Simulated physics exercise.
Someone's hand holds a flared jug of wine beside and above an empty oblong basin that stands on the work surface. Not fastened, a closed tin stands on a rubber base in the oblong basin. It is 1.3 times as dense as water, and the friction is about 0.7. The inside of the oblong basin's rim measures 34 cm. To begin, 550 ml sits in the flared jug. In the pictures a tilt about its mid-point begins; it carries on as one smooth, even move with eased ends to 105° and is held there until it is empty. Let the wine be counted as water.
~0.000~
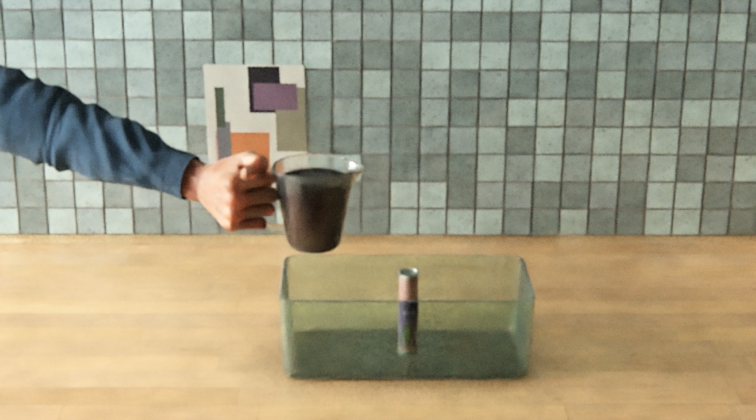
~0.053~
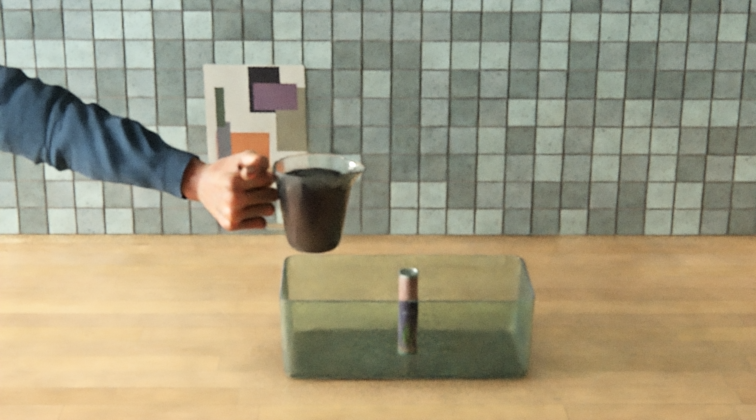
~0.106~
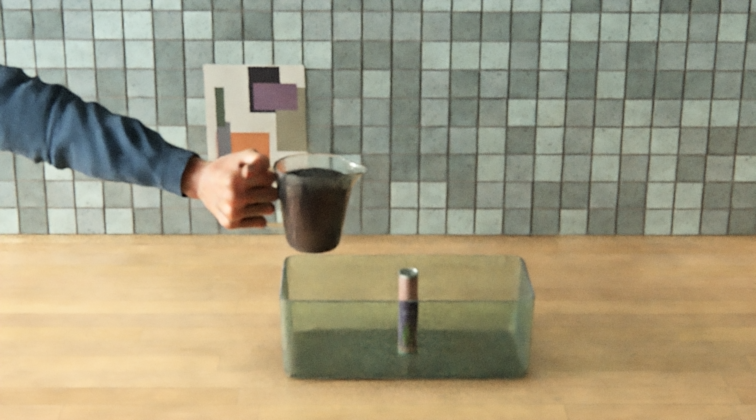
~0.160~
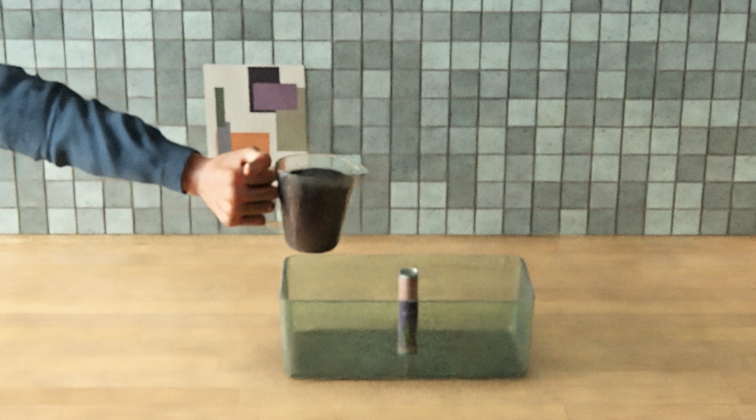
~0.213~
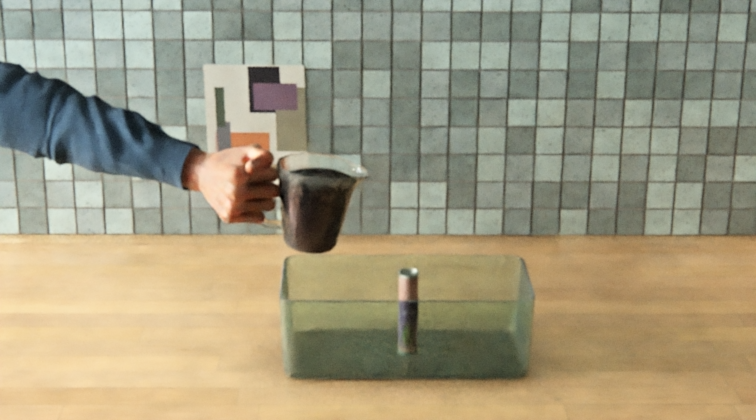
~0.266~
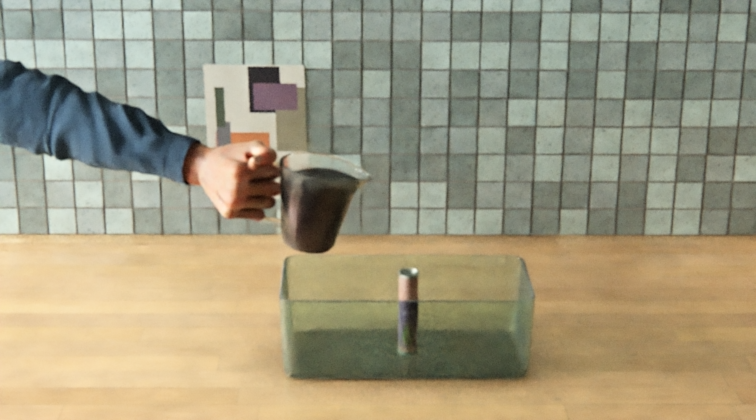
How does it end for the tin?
Looks like it will overturn.
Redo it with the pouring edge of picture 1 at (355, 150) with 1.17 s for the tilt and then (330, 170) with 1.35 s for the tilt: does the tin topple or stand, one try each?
In the first try it comes down; in the second it remains standing.
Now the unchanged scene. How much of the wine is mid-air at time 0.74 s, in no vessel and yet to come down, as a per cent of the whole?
Some 18 per cent, I reckon.
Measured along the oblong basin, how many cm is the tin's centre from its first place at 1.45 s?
Its middle sits about 8 cm from the start.
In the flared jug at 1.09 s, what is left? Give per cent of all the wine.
About 18 percent.
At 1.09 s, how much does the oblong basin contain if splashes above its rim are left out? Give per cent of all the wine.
I'd put it at roughly 70 per cent.
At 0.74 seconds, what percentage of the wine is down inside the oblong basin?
About 8%.
Then, 0.74 s in, the tilt is 61° and 75 per cent is still to pour; the tin stands where it began.
Then, 1.09 s in, the tilt is 96° and 19 per cent is still to pour; the tin leans 6°.
Then, 1.45 s in, the tilt is 105° and 0 per cent is still to pour; the tin lies on its side.
Then, 1.85 s in, the tilt is 105° and 0 per cent is still to pour; the tin lies on its side.
Finally, the tin lies on its side.
